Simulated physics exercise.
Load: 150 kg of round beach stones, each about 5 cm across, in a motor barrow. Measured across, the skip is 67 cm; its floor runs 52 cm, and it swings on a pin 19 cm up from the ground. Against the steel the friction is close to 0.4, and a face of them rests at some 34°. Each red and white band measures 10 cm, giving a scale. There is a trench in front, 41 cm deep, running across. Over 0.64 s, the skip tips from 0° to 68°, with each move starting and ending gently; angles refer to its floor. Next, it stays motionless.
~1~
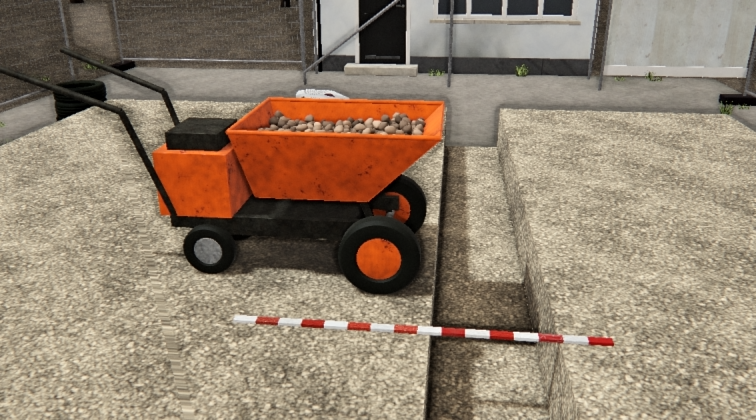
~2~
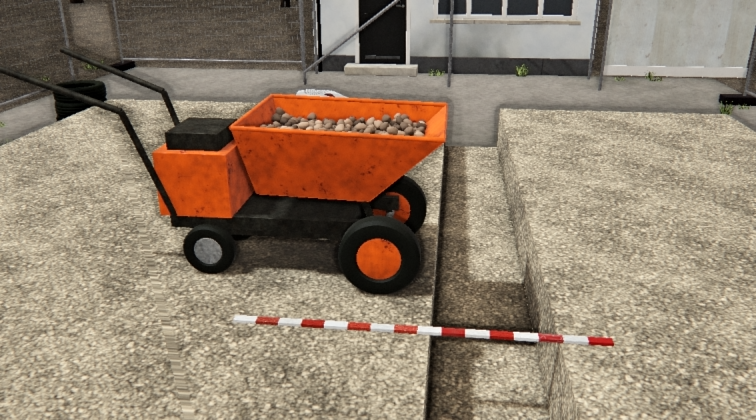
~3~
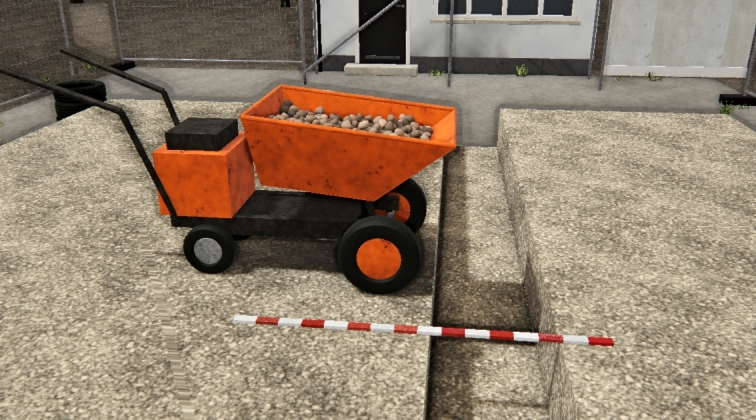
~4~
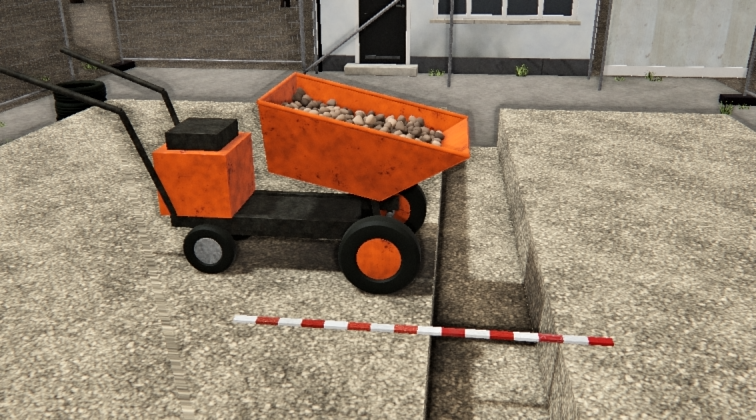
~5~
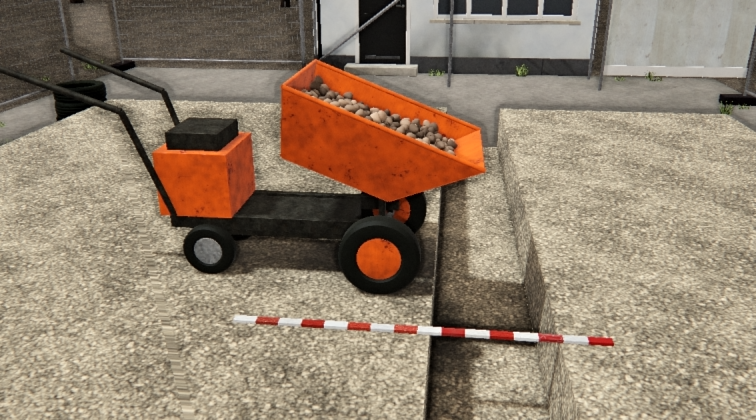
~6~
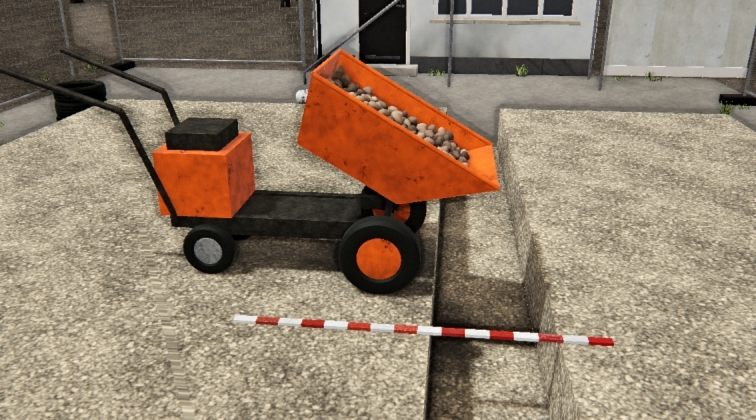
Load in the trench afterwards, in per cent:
28 %.
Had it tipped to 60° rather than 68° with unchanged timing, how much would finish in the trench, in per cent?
Then about 35 per cent.
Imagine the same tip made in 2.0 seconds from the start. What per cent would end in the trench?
45 %.
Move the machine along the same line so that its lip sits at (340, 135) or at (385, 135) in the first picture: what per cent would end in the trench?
About 100 per cent from the first spot, about 85 from the second.
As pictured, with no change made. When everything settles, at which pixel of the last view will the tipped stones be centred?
Roughly (594, 269), I'd say.
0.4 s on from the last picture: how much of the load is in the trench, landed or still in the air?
I'd put it near 10 per cent.
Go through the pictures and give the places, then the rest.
In the first picture, the skip is at 0°, its lip at (441, 139); the top of the load is at (389, 124).
In the second picture, the skip is at 2°, its lip at (444, 141); the top of the load is at (363, 123).
In the third picture, lip at (455, 146), floor tilted 6°, highest stones at (289, 113).
In the fourth picture, lip at (469, 157), floor tilted 13°, highest stones at (300, 102).
In the fifth picture, the skip is at 22°, its lip at (485, 171); the top of the load is at (316, 90).
In the sixth picture, the skip is at 31°, its lip at (499, 189); the top of the load is at (338, 80).
Then, 0.2 s after the last picture the floor is at 57°, 100 % in the skip; the foremost stones are at (502, 208).
Then, 0.4 s after the last picture the floor is at 68°, 72 % in the skip, 9 % in the trench, 19 % past the trench; the foremost stones are at (589, 271).
Then, 0.8 s after the last picture the floor is at 68°, 11 % in the skip, 19 % in the trench, 70 % past the trench; the foremost stones are at (754, 265).
Then, 2.7 s after the last picture the floor is at 68°, 0 % in the skip, 28 % in the trench, 72 % past the trench; the foremost stones are past the picture's edge.
